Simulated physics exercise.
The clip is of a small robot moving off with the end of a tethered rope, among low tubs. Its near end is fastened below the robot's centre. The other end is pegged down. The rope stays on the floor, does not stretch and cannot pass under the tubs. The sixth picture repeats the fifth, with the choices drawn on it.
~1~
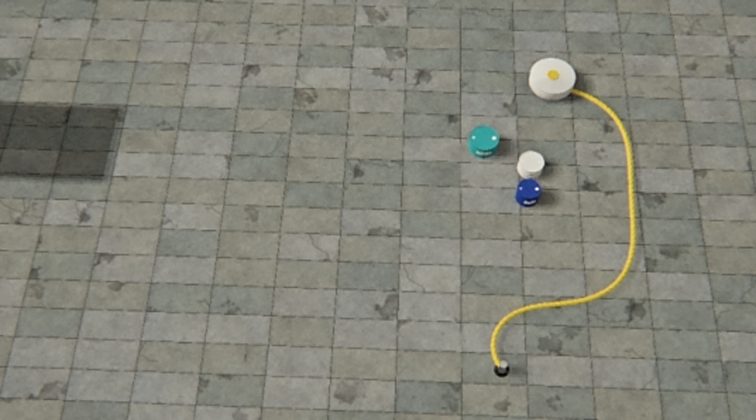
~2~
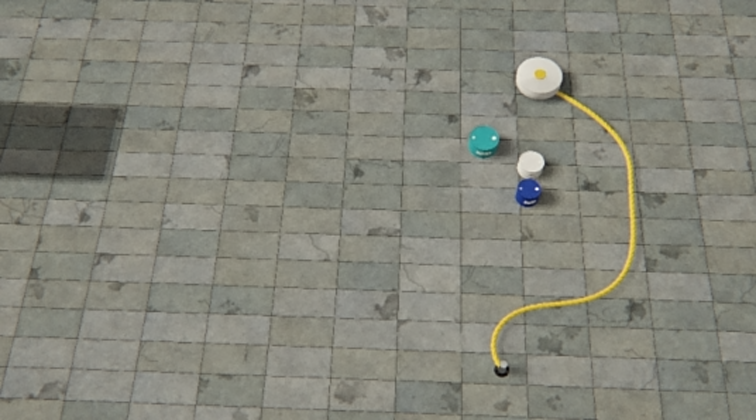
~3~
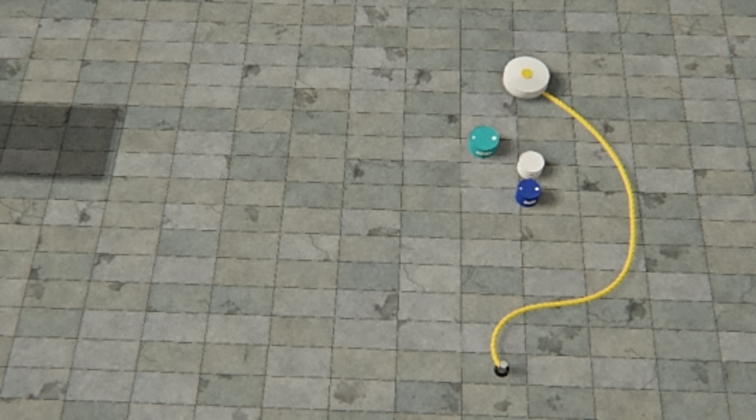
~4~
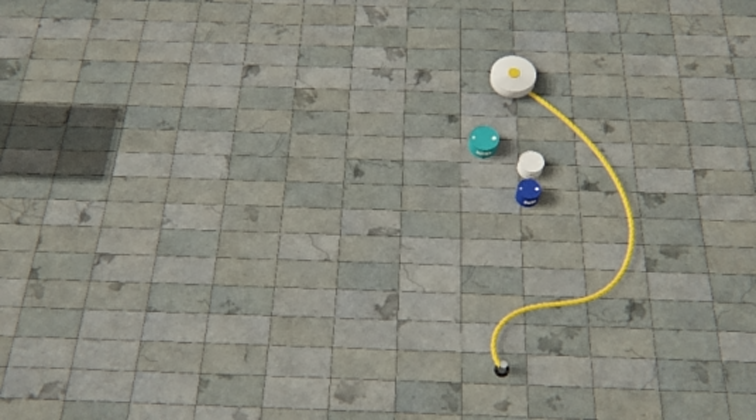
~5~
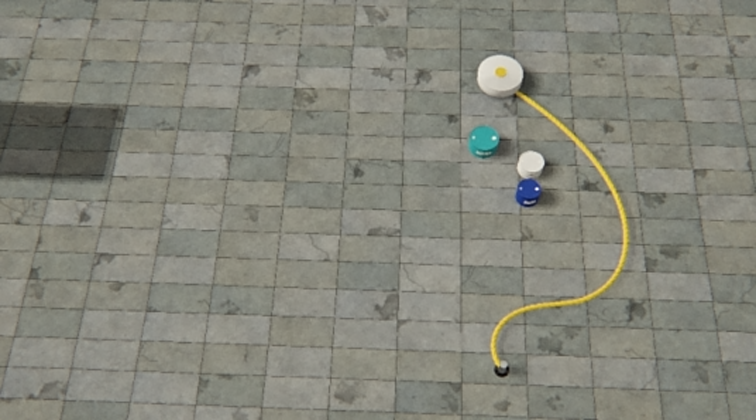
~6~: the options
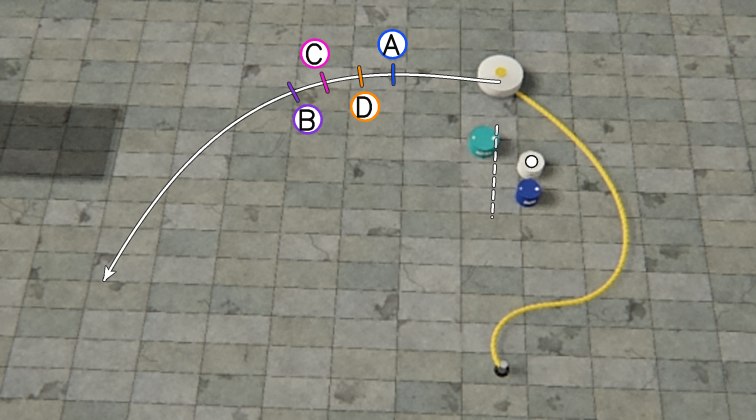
A round white robot with a yellow rope trailing from it slid a short way left, above the turquoise, white and blue tubs, while the rope's upper part straightened and its far end stayed pegged.
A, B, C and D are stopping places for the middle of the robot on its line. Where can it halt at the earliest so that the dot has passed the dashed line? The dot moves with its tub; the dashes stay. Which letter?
As far as tick B.
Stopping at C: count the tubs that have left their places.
By then, three.
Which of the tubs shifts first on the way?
White.
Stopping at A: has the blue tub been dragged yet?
No.
On the marked copy, A at (393, 75); B at (293, 92); C at (325, 83); D at (360, 76); the dashed line at (495, 170); the route from (499, 82) via (263, 105) to (104, 280); the white dot at (532, 162).
With B. Early on, robot (426, 71); white tub (531, 165).
Further on, robot (353, 72); white tub (525, 167).
At the end, robot (293, 87); turquoise tub (463, 160); white tub (483, 177); blue tub (493, 195); the dot on the white tub is over the dashed line.
As for the rest, A leaves the dotted tub short, at (531, 165); C leaves the dotted tub short, at (503, 173); D leaves the dotted tub short, at (530, 165).
